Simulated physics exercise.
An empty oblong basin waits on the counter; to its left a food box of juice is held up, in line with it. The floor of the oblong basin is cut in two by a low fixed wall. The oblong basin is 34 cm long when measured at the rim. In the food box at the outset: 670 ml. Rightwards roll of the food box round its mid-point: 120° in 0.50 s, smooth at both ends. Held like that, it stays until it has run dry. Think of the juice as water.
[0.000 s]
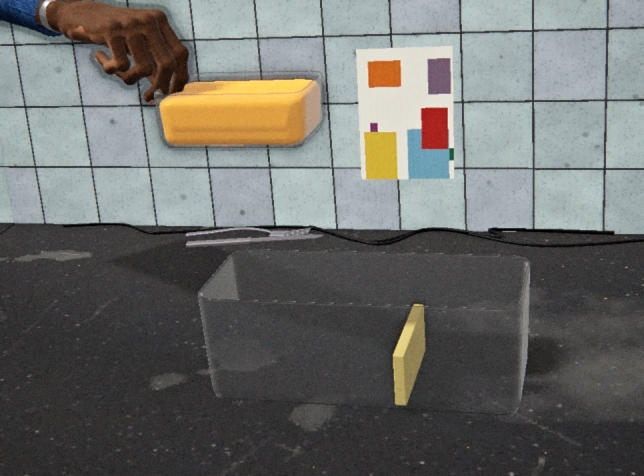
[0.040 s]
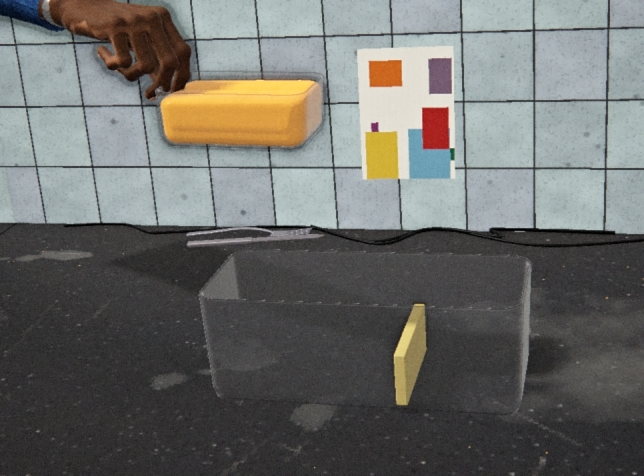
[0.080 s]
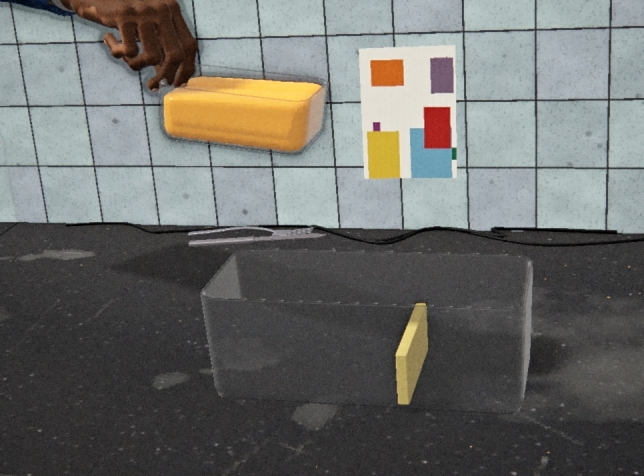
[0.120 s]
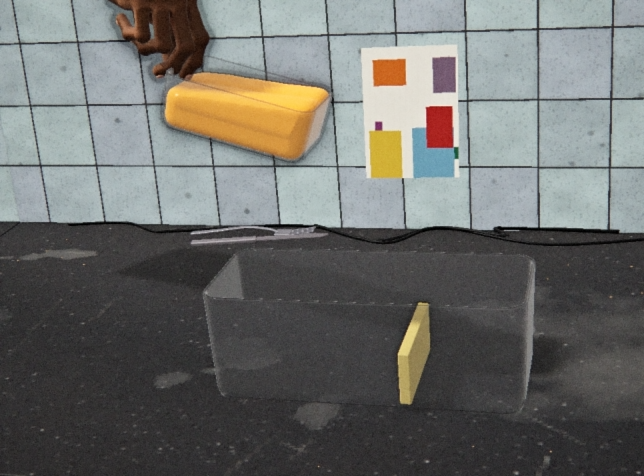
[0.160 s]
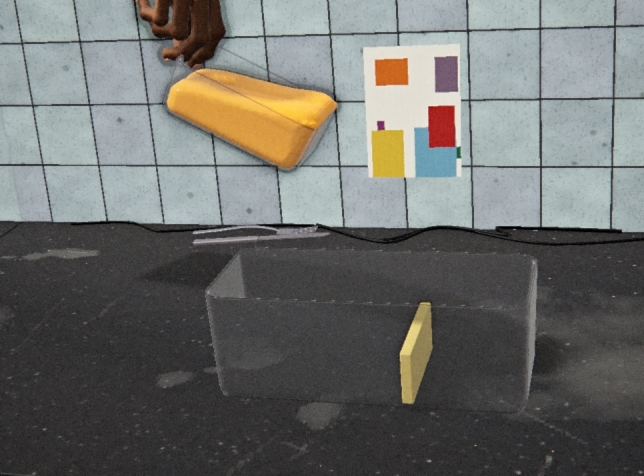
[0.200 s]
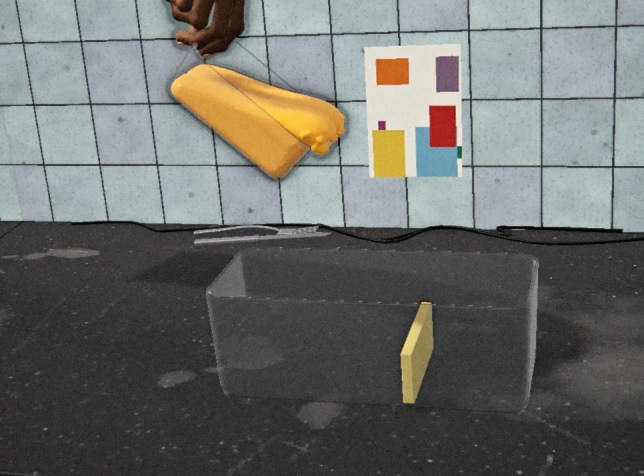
On a dark counter by a tiled wall, a raised yellow-orange box rolls rightwards beside a clear basin, a hand moving above.
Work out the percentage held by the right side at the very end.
I would put it at 5 per cent.
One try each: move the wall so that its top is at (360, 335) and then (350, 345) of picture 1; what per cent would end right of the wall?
65 then 65 %.
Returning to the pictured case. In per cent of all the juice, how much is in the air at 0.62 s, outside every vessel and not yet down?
About 16 % of the total.
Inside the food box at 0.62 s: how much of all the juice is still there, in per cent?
Around 0 percent of it.
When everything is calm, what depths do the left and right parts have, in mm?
Final reading - left some 20 mm, right some 2 mm.
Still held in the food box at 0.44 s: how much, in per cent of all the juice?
Roughly 8 %.
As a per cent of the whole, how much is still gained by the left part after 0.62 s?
Close to 6% of the whole.
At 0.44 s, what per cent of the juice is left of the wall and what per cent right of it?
About 50 % left, 0 % right.
After 0.44 s the tilt is 116° and 8 per cent is still to pour, 50 is left of the wall and 0 right of it.
After 0.62 s the tilt is 120° and 0 per cent is still to pour, 77 is left of the wall and 1 right of it.
After 0.80 s the tilt is 120° and 0 per cent is still to pour, 79 is left of the wall and 3 right of it.
After 1.00 s the tilt is 120° and 0 per cent is still to pour, 83 is left of the wall and 5 right of it.
In the end 83 per cent lies left of the wall, 5 right of it and 11 outside.
